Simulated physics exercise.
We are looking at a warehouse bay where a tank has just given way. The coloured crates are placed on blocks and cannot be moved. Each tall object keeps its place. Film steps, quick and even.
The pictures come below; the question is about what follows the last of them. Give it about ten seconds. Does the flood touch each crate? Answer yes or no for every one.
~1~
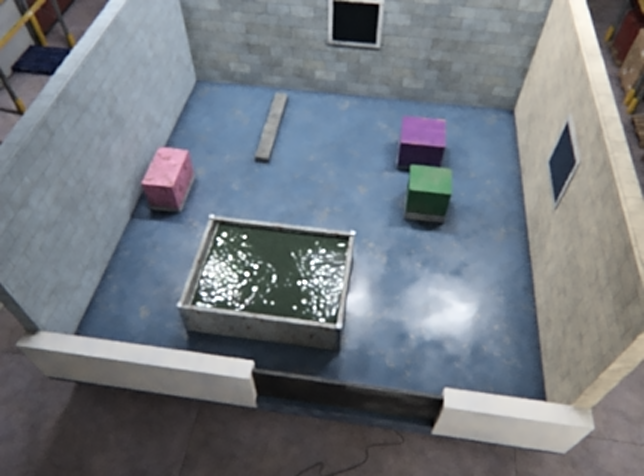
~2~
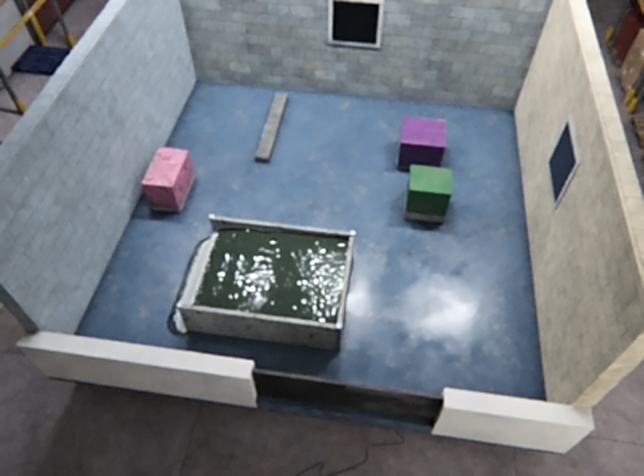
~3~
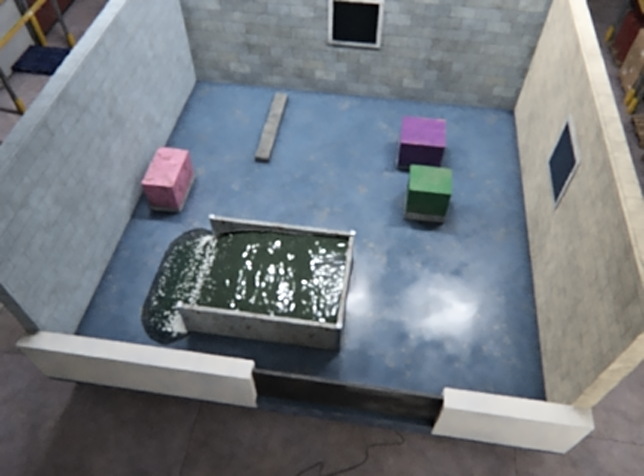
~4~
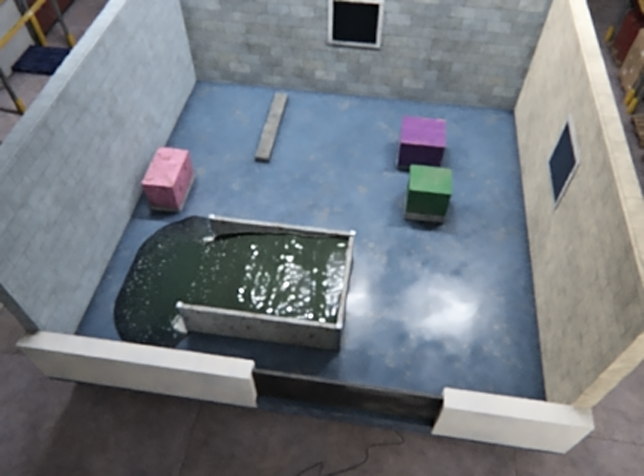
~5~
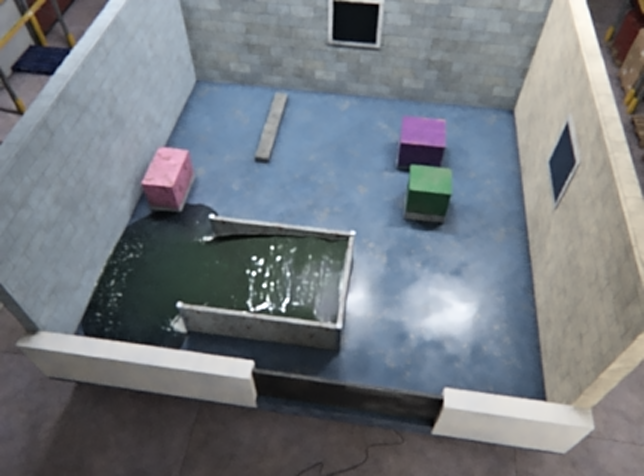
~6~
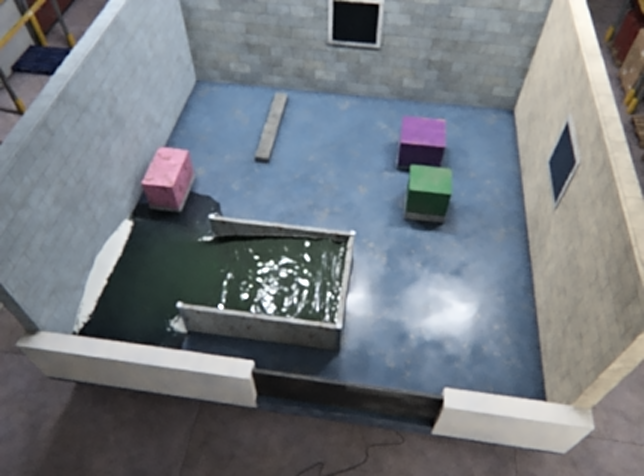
Purple crate: No; green crate: No; pink crate: Yes.
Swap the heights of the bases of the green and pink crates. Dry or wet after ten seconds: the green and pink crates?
Then: The green crate keeps dry; the pink crate is wetted.
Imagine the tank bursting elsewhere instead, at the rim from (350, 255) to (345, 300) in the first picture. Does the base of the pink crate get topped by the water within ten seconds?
In short: Pink keeps dry.
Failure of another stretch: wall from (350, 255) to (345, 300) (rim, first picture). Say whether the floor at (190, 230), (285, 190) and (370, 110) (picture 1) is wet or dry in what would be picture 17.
In the order given, the spots are not soaked, not soaked and not soaked.
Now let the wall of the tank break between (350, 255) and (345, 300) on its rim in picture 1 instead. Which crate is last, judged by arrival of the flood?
That would be the pink one, reached last.
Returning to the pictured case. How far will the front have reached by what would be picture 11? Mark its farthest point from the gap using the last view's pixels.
Estimated pixel: (161, 156).
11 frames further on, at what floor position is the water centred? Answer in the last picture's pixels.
Roughly (189, 277).
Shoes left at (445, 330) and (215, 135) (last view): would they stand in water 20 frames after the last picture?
First spot spared, second spot inundated.
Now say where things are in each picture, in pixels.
The first picture shows still water in the open tank at (271, 271).
In the second picture, water pours out at (204, 276) and has run to (183, 333).
In the third picture, the front is at (161, 337), out from the gap at (205, 278).
In the fourth picture, water pours out at (205, 278) and has run to (126, 332).
In the fifth picture, water pours out at (205, 279) and has run to (86, 312).
In the sixth picture, water pours out at (205, 279) and has run to a hidden place.
A moment on, water covers 15 % of the floor; the purple crate not reached, the green crate not reached, the pink crate water round its plinth.
Next, water covers 20 % of the floor; the purple crate not reached, the green crate not reached, the pink crate water round its plinth.
Then, water covers 45 % of the floor; the purple crate not reached, the green crate not reached, the pink crate water round its plinth.
Later, water covers 80 % of the floor; the purple crate water round its plinth, the green crate water round its plinth, the pink crate water round its plinth.
In the end, water covers 95 % of the floor; the purple crate stayed above the water, the green crate stayed above the water, the pink crate was topped.
